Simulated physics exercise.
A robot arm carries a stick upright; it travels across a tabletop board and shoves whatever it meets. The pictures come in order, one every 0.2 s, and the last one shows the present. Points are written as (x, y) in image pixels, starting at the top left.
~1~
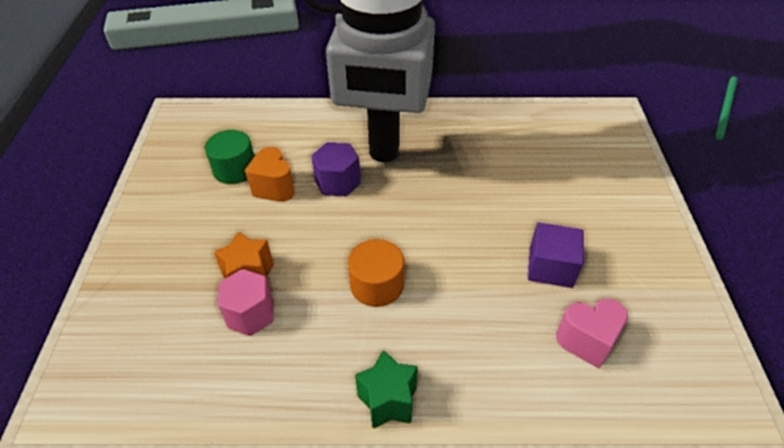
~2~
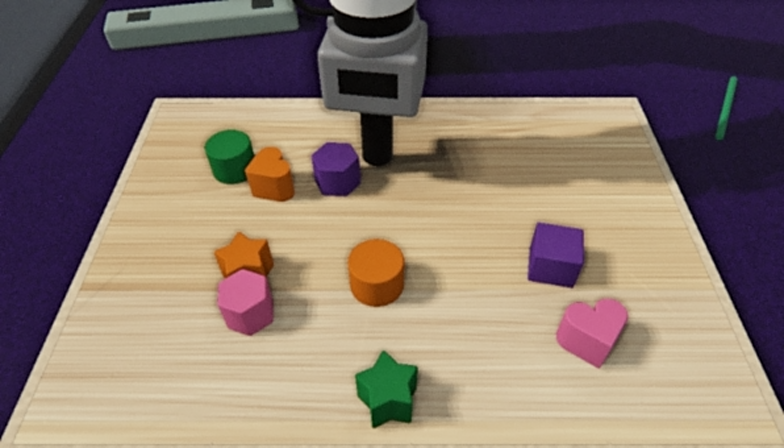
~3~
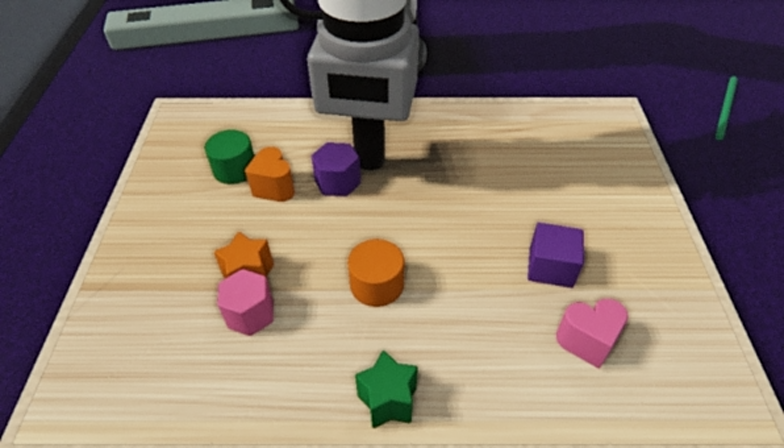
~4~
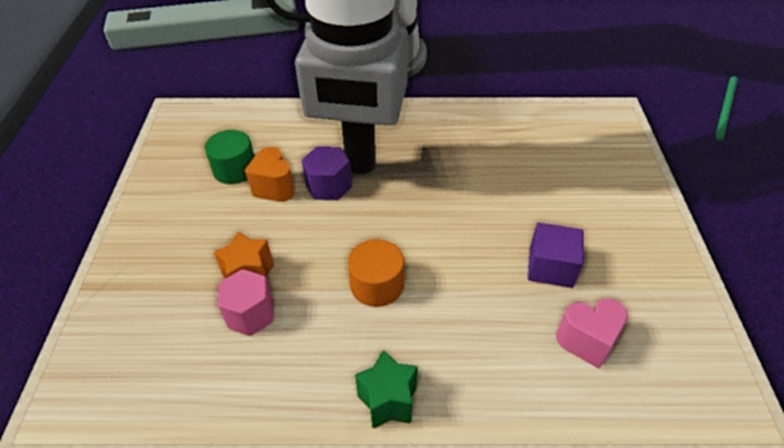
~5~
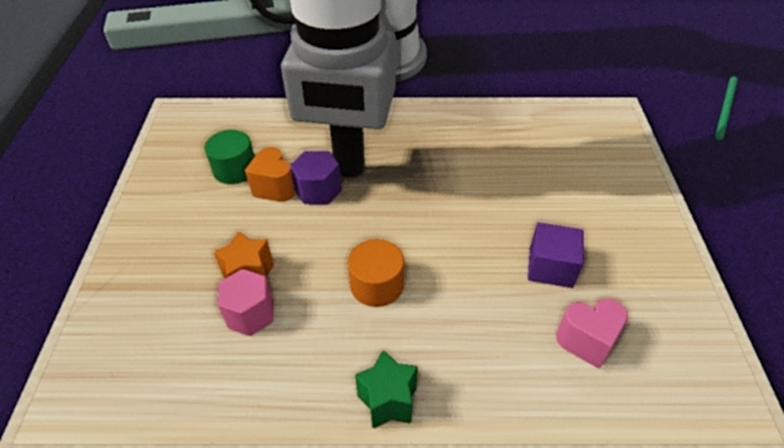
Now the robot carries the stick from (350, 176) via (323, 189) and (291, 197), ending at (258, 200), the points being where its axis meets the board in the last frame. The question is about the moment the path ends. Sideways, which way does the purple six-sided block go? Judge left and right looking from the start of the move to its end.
The answer is left: Facing from the path's start to its end, that's where the purple six-sided block shifts.
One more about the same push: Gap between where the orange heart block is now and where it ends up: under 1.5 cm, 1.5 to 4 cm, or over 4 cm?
My prediction: Over 4 cm.
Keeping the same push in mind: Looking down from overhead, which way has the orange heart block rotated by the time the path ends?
The sense of turning is clockwise.
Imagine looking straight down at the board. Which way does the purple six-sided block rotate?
Rotation: Counter-clockwise.
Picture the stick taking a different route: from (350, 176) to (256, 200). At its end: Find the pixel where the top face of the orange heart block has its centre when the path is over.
The middle of its upper face should be somewhere near (207, 176).
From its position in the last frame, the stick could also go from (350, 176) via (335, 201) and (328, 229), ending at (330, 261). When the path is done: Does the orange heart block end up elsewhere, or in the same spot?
At the end of the path, the orange heart block has moved off its old spot.
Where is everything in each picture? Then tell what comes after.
The first frame shows stick's lower end at (384, 153); green cylinder at (227, 143); orange heart block at (269, 162); purple six-sided block at (335, 155).
The second frame shows stick at (378, 156); blocks still.
The third frame shows stick at (370, 160); blocks still.
The fourth frame shows stick at (361, 164); purple six-sided block at (326, 159).
The fifth frame shows stick at (350, 167); green cylinder at (227, 143); orange heart block at (269, 162); purple six-sided block at (315, 164).
On the path given first. One third of the way, stick at (321, 180); orange heart block at (255, 166), turned 50° clockwise; purple six-sided block at (286, 180).
Two thirds of the way, stick at (289, 189); orange heart block at (242, 171), turned 85° clockwise; purple six-sided block at (259, 195), turned 30° anticlockwise.
At the end, stick at (255, 192); green cylinder still; orange heart block at (209, 174), turned 90° clockwise; purple six-sided block at (245, 203), turned 60° anticlockwise.
